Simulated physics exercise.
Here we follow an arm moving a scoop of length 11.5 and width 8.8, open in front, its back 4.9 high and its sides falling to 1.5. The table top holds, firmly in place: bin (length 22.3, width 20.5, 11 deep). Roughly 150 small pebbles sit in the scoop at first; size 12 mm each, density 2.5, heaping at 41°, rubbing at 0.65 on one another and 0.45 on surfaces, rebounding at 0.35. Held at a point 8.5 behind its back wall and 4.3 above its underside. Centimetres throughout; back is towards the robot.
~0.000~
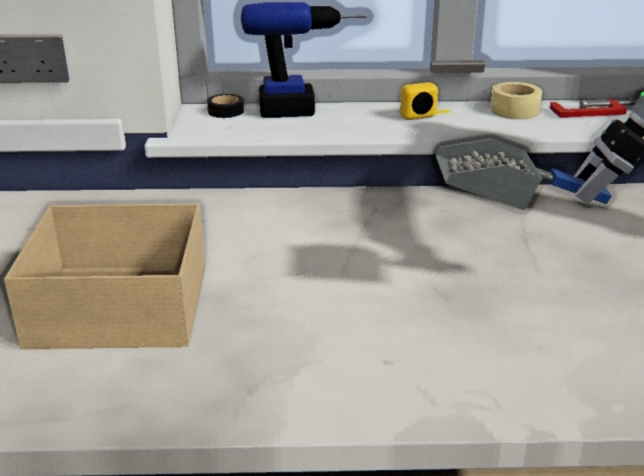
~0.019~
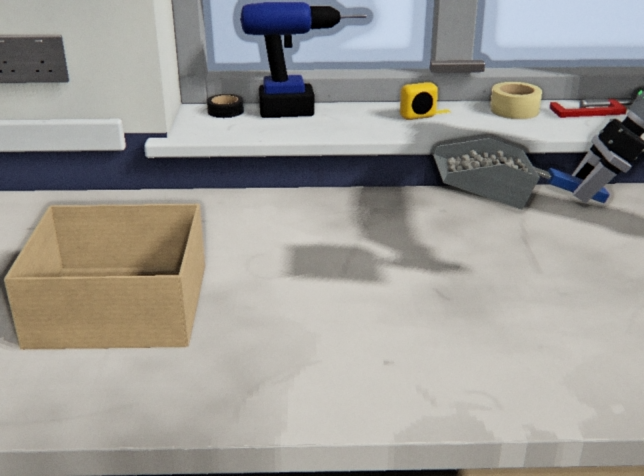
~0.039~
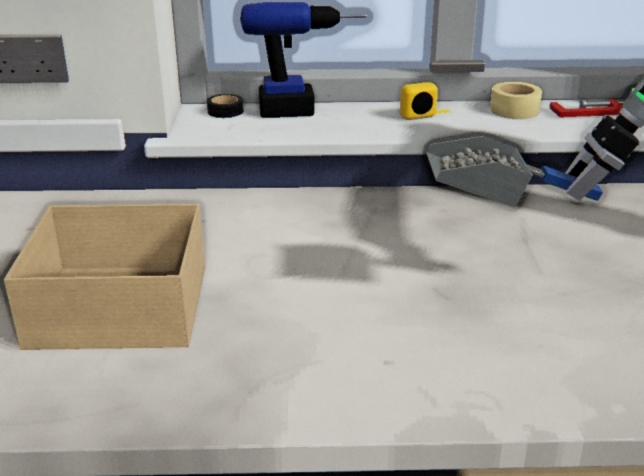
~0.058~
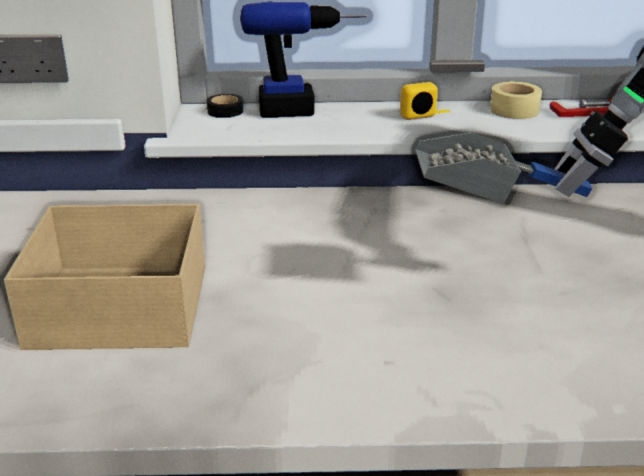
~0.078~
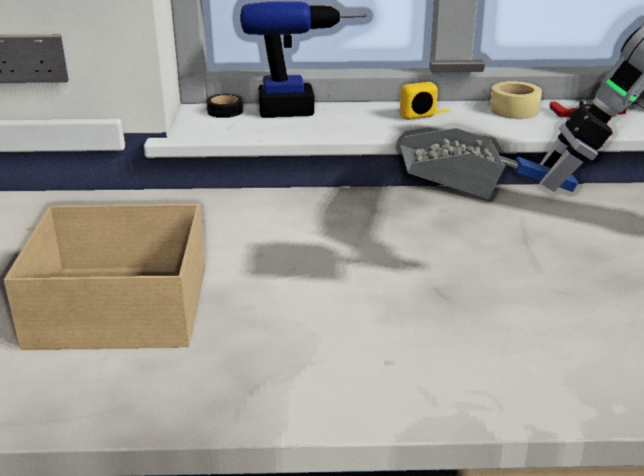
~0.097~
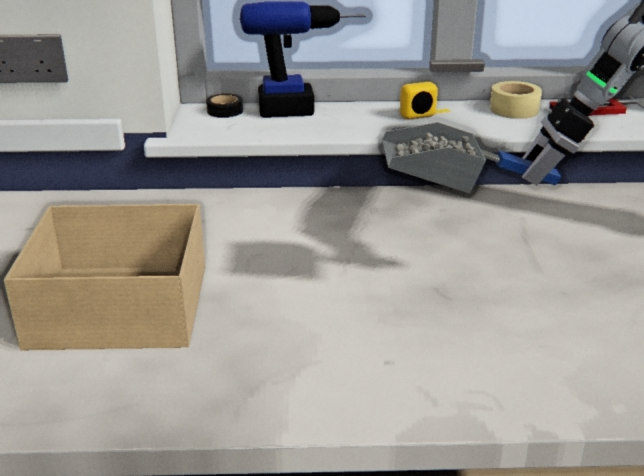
The video shows a robotic arm holding a grey scoop of small pebbles by its blue handle above a pale countertop; the arm moves it slowly left, past a windowsill with tools, while an open cardboard box sits still.
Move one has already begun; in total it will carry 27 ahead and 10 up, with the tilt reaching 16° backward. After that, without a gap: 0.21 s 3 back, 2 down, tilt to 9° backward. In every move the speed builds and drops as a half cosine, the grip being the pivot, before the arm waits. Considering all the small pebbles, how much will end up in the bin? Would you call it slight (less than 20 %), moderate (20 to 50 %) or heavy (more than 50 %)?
I would call it heavy.
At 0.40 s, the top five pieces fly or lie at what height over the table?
Around 28 cm, I reckon.
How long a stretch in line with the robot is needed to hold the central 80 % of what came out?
It covers about 24 centimetres.
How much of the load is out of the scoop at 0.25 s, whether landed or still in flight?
Share gone by then: Close to 0 %.
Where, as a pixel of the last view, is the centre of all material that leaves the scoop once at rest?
Roughly at pixel (111, 299).
After 0.25 s, tilted 16° backward, highest piece 32 above the table; 151 on the scoop.
After 0.40 s, tilted 11° backward, highest piece 30 above the table; 28 on the scoop, 123 in flight or on a rim.
After 0.68 s, tilted 9° backward, highest piece 26 above the table; 96 in the bin, 25 on the table or floor, 22 on the scoop, 8 in flight or on a rim.
After 1.73 s, tilted 9° backward, highest piece 26 above the table; 96 in the bin, 33 on the table or floor, 22 on the scoop.
At rest, 96 in the bin, 33 on the table or floor, 22 on the scoop. That is 64 % in the bin.
